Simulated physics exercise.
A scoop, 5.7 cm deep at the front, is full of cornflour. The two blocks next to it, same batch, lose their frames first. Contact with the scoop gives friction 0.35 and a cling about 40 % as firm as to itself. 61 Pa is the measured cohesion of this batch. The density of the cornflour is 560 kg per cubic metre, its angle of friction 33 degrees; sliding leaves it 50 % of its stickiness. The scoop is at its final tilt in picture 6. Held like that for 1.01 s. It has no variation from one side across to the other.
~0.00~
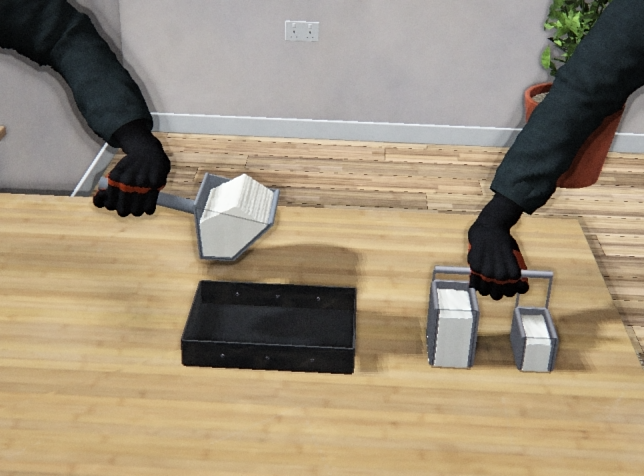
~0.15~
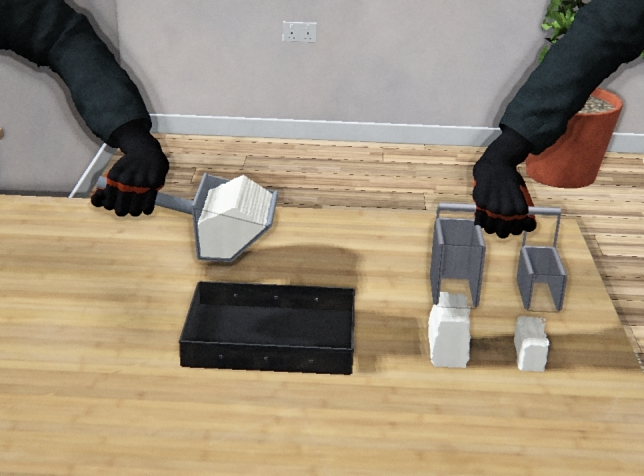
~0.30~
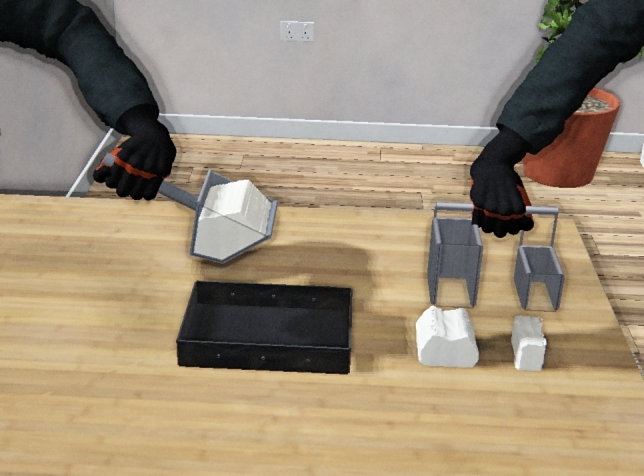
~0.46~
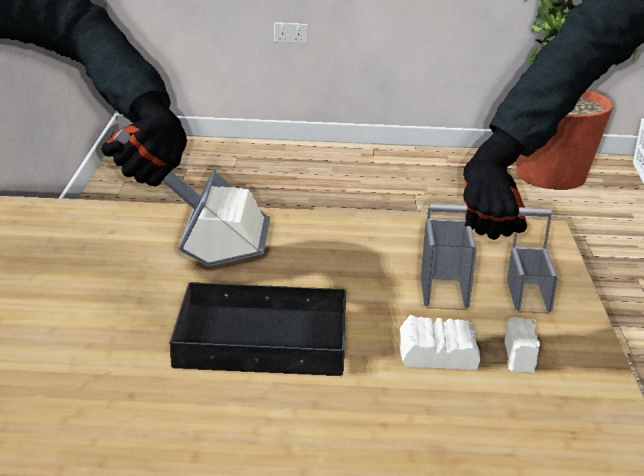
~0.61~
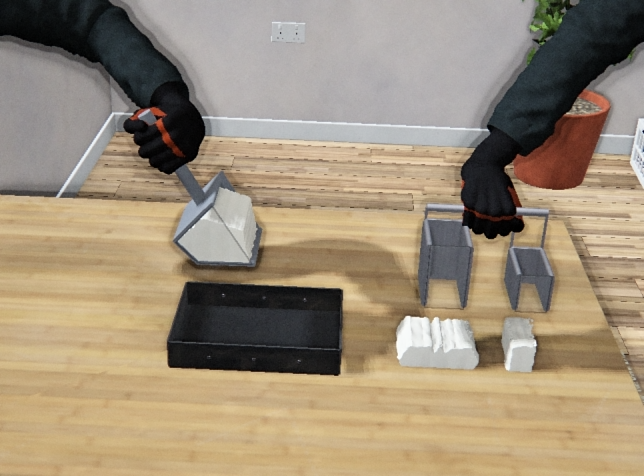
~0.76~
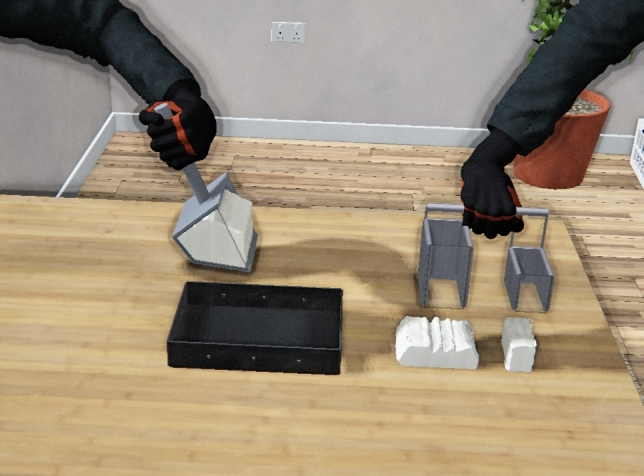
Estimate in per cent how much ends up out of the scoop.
I would say 0 per cent ends up outside.
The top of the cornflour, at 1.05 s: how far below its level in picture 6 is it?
Around 0.0 cm.
After 0.89 s, the scoop is at 54 degrees and 0 % has left it.
After 1.05 s, the scoop is at 54 degrees and 0 % has left it.
After 1.21 s, the scoop is at 54 degrees and 0 % has left it.
After 1.37 s, the scoop is at 54 degrees and 0 % has left it.
After 1.47 s, at the end, the scoop is at 54 degrees and 0 % has left it.
